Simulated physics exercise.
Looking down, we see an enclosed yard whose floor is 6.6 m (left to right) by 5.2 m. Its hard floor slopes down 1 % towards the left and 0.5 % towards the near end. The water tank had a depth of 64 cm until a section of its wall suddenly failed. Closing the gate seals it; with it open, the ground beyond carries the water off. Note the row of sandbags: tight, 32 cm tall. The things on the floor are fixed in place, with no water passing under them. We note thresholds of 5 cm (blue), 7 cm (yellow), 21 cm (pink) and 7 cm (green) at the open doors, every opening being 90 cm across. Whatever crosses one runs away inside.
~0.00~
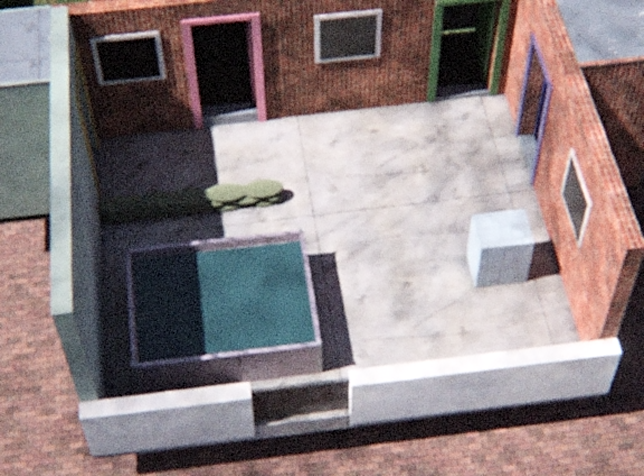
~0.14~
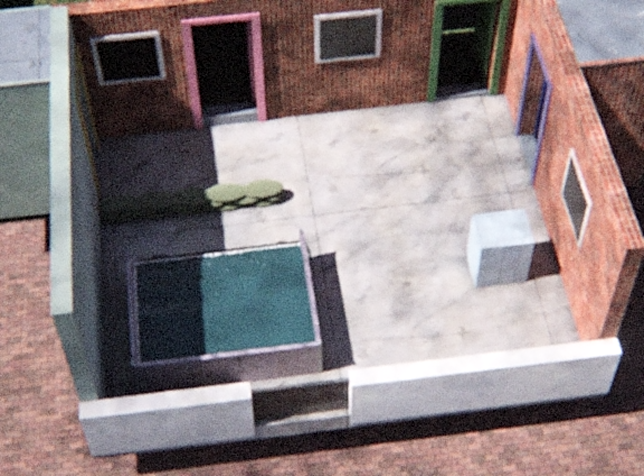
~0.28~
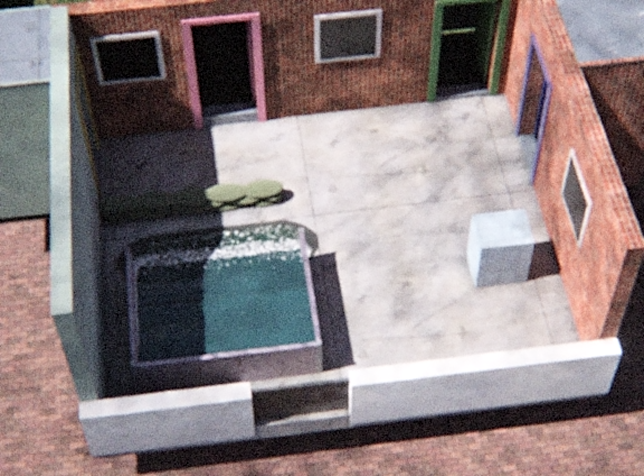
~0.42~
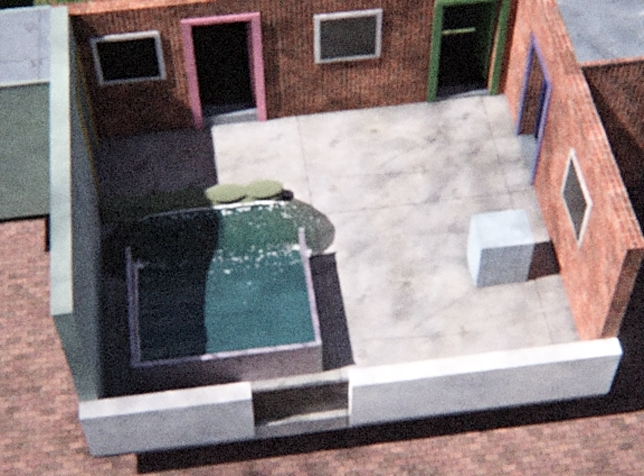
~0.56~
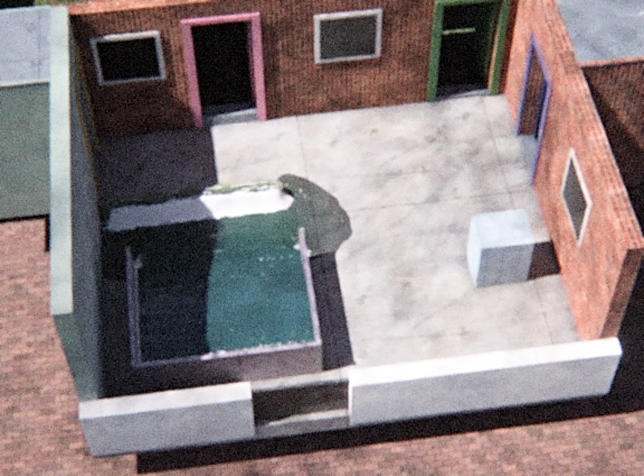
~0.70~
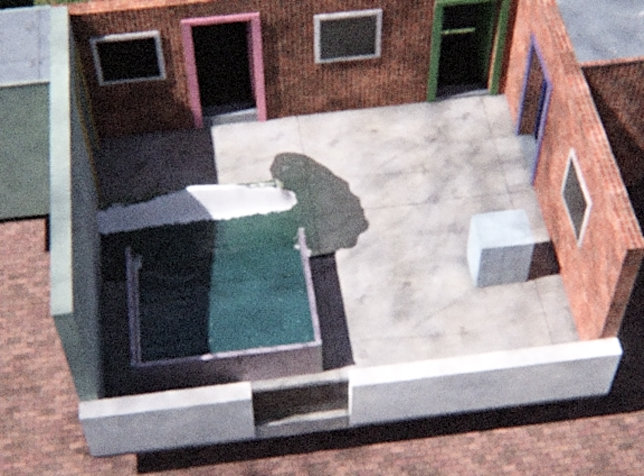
Water in a rectangular tank lies still in a brick-walled yard, then breaks out over its far side in a foaming burst. It spreads across the paving to a low green mound, covers it, and fans out to the right, a dark sheet widening over the pale floor behind the tank.
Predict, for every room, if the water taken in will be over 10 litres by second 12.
Prediction: For the blue door, over 10 litres; for the yellow door, over 10 litres; for the pink door, not over 10 litres; for the green door, over 10 litres.
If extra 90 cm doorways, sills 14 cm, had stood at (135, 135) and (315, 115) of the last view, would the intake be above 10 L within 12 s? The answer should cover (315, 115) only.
Short of it.
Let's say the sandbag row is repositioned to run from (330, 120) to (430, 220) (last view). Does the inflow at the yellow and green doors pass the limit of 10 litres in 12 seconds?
Against that limit: Yellow over, green not over.
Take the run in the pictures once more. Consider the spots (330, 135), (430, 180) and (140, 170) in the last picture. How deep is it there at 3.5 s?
5, 3 and 7 cm.
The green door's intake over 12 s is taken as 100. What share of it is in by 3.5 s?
Roughly 20%.
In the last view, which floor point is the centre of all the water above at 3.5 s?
The water's centre sits at about (254, 260).
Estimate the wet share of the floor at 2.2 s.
Close to 60 in a hundred parts are wet.
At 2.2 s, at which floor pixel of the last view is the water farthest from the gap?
Around pixel (488, 96).
After 1.4 s water covers 35 % of the floor and is deepest (52 cm) near (113, 227); blue door not reached, yellow door 4 cm at the sill, 0 L in, pink door not reached, green door not reached.
After 2.2 s water covers 60 % of the floor and is deepest (44 cm) near (113, 227); blue door not reached, yellow door 8 cm at the sill, 0 L in, pink door 11 cm at the sill, 0 L in, green door 8 cm at the sill, 0 L in.
After 3.5 s water covers 75 % of the floor and is deepest (36 cm) near (108, 429); blue door 14 cm at the sill, 28 L in, yellow door 6 cm at the sill, 7 L in, pink door 9 cm at the sill, 0 L in, green door 12 cm at the sill, 9 L in.
After 7.0 s water covers 95 % of the floor and is deepest (20 cm) near (102, 257); blue door 8 cm at the sill, 78 L in, yellow door 6 cm at the sill, 11 L in, pink door 6 cm at the sill, 0 L in, green door 7 cm at the sill, 42 L in.
After 12.0 s water covers 95 % of the floor and is deepest (14 cm) near (176, 421); blue door 5 cm at the sill, 98 L in, yellow door 10 cm at the sill, 18 L in, pink door 10 cm at the sill, 0 L in, green door 5 cm at the sill, 45 L in.
